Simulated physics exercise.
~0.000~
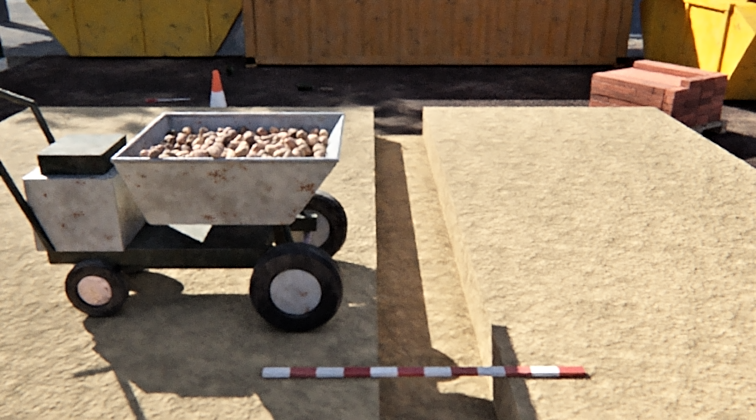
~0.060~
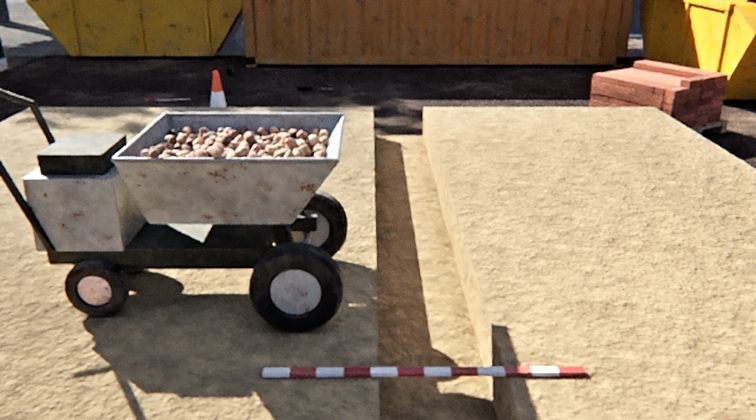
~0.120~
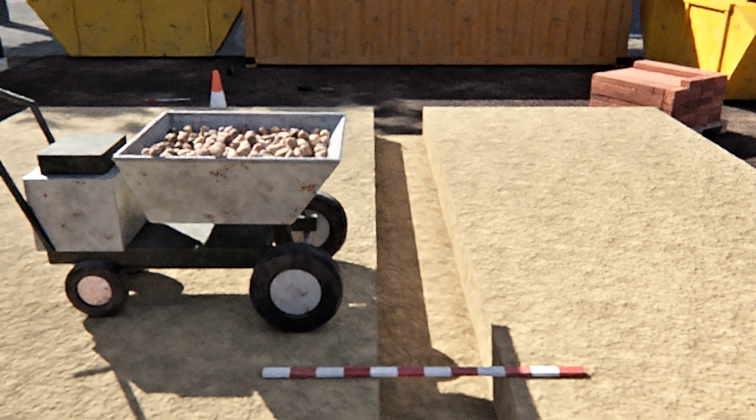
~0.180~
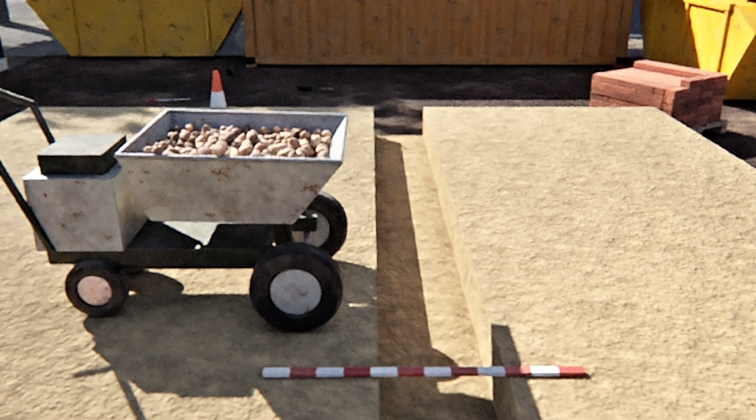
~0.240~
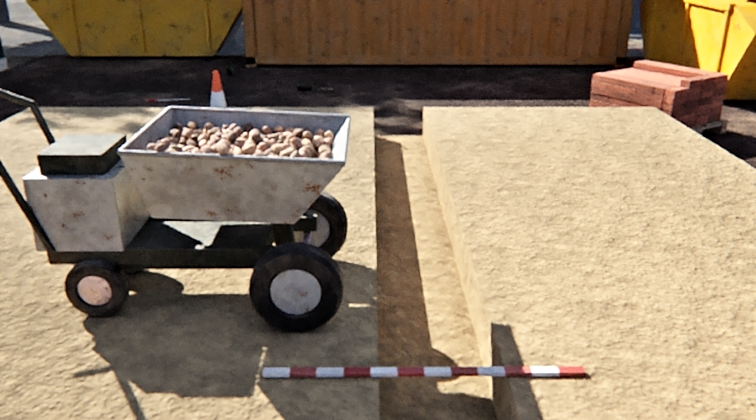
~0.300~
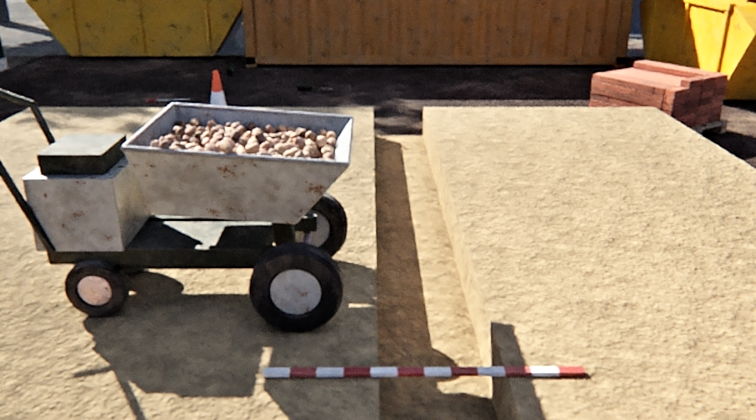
The grey metal tray of a powered barrow, heaped with round brownish stones, sits level at first beside a trench in sandy ground. It then tilts very slightly, its rear edge rising and its front lip dipping to the right, while the stones shift only a little and the wheels stay still.
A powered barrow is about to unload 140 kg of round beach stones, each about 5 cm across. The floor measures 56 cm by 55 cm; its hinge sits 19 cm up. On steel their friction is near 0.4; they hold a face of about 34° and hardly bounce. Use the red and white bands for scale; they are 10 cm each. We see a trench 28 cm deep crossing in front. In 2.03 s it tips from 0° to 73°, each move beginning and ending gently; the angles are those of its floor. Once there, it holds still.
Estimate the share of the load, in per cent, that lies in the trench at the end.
I would say 72 per cent of the load lies in the trench at the end.
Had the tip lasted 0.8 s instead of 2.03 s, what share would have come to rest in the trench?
Near 55 per cent.
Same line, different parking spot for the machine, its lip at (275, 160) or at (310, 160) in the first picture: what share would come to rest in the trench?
Some 100 and some 95 per cent, in that order.
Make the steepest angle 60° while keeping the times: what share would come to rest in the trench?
With that change, near 65 per cent.
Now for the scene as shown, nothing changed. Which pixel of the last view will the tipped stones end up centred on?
About (459, 327).
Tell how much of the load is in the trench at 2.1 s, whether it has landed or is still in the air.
About 45 per cent by then.
After 1.5 s the floor is at 61°; 95 % in the tray, 4 % in the trench; the foremost stones are at (482, 298).
After 2.1 s the floor is at 73°; 31 % in the tray, 44 % in the trench, 25 % past the trench; the foremost stones are at (600, 294).
After 2.5 s the floor is at 73°; 12 % in the tray, 60 % in the trench, 28 % past the trench; the foremost stones are at (649, 291).
After 4.4 s the floor is at 73°; 0 % in the tray, 72 % in the trench, 28 % past the trench; the foremost stones are at (659, 292).
